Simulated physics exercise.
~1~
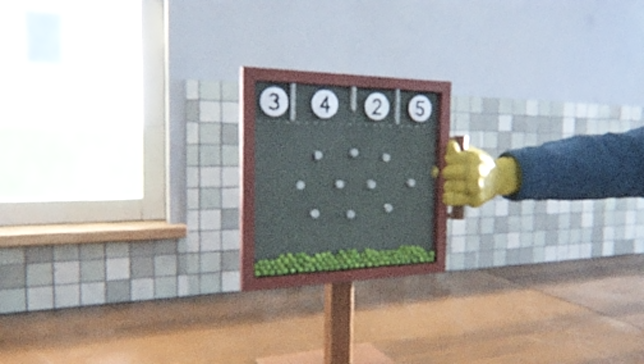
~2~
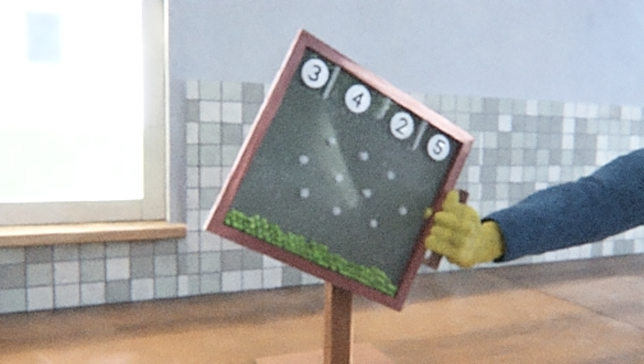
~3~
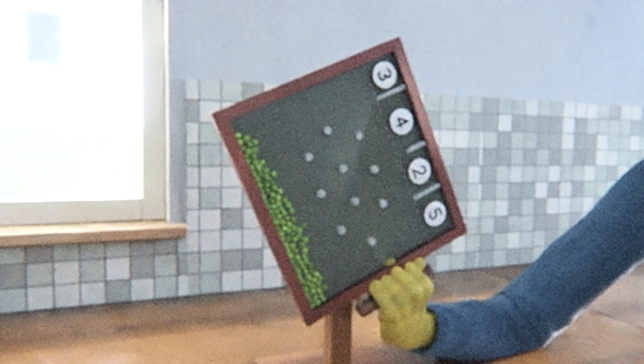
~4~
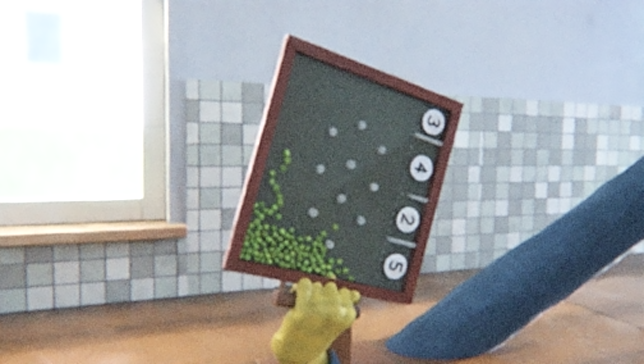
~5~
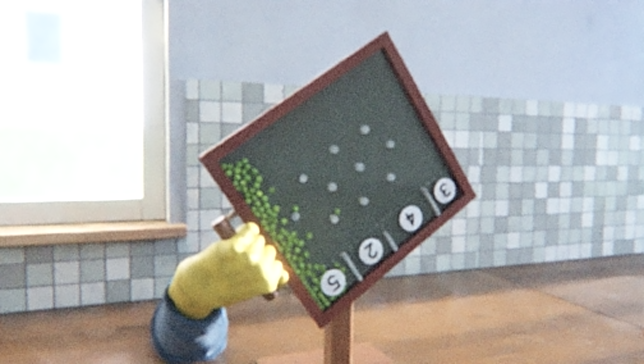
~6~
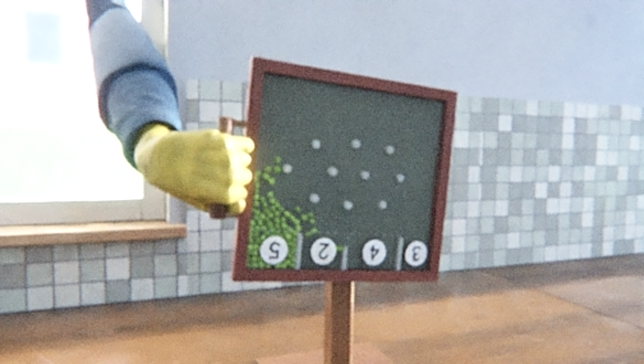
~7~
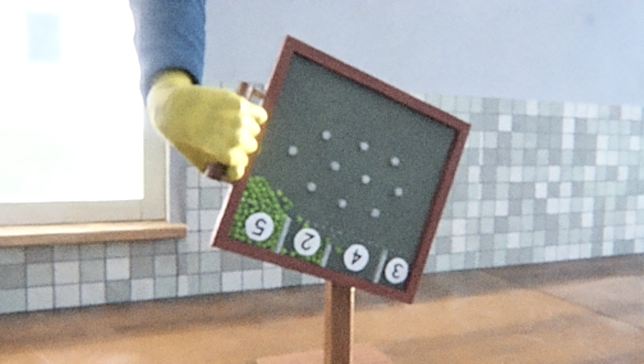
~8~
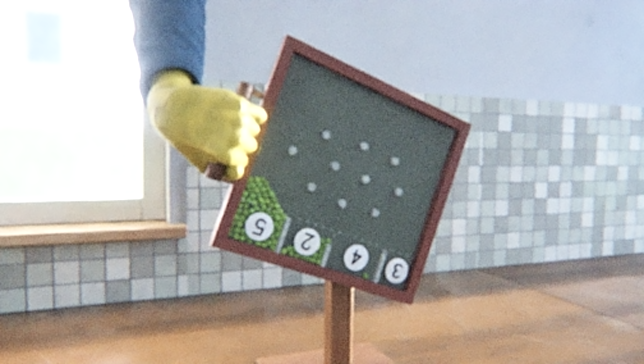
A framed board of green peas turning clockwise past upside down in a gloved hand, peas settling mostly in the left pocket.
